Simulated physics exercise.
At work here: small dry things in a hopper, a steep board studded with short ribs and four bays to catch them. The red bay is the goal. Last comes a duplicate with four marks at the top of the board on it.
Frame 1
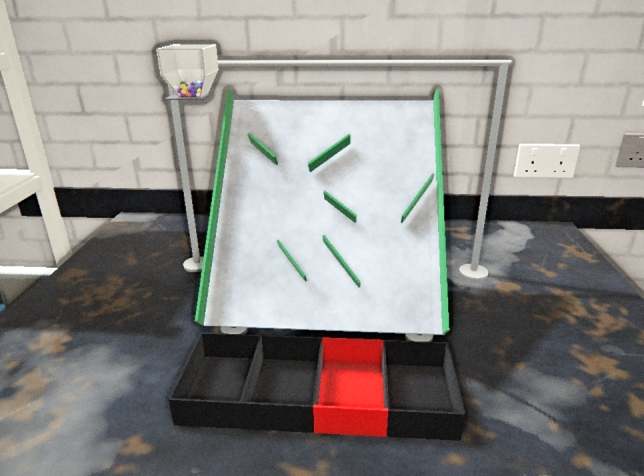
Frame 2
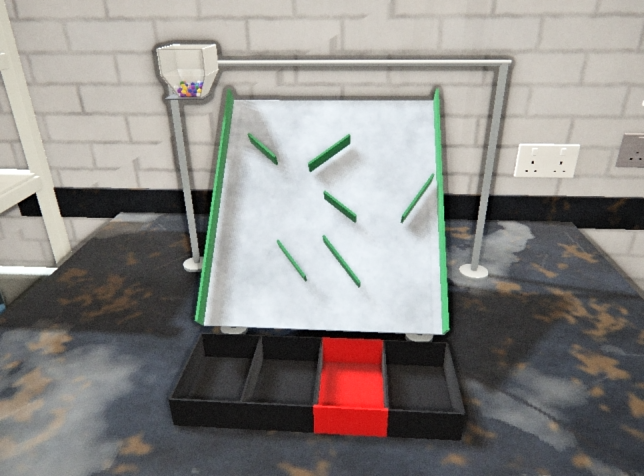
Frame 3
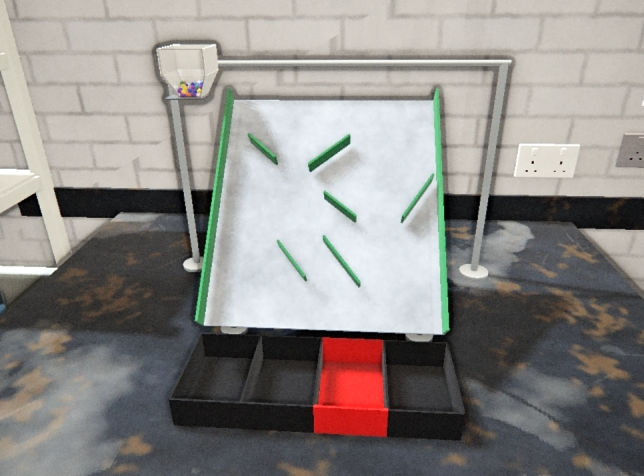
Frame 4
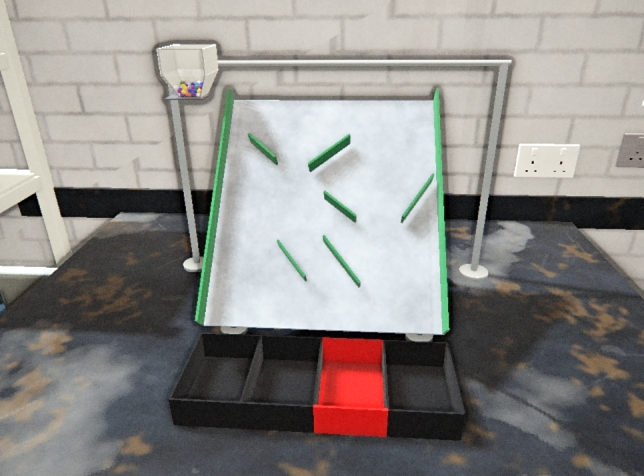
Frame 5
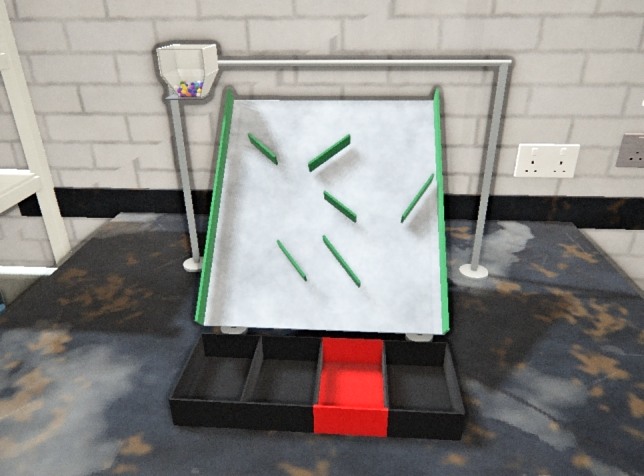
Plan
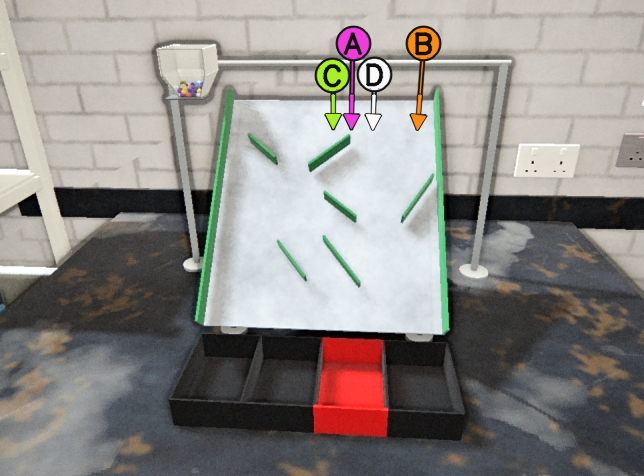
On a dark, mottled surface before a white brick wall, a hopper of small colourful beads sits at the upper left of a sloped board with green ribs, above four bays, the third one red; nothing visibly moves.
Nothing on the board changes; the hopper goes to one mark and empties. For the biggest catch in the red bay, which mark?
The best mark is B.
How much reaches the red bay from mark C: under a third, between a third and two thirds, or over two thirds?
Under a third.
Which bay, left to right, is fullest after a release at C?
The first from the left.
On the marked copy, mark A meets the board at (351, 123); mark B meets the board at (417, 124); mark C meets the board at (333, 123); mark D meets the board at (373, 124).
Choosing A, a small part in the red bay, most in other bays, a small part outside the box.
Choosing B, about half in the red bay, about a third in other bays, a small part held on the board, a stray few outside the box.
Choosing C, a stray few in the red bay, most in other bays, a small part outside the box.
Choosing D, about a third in the red bay, about half in other bays, a small part outside the box.
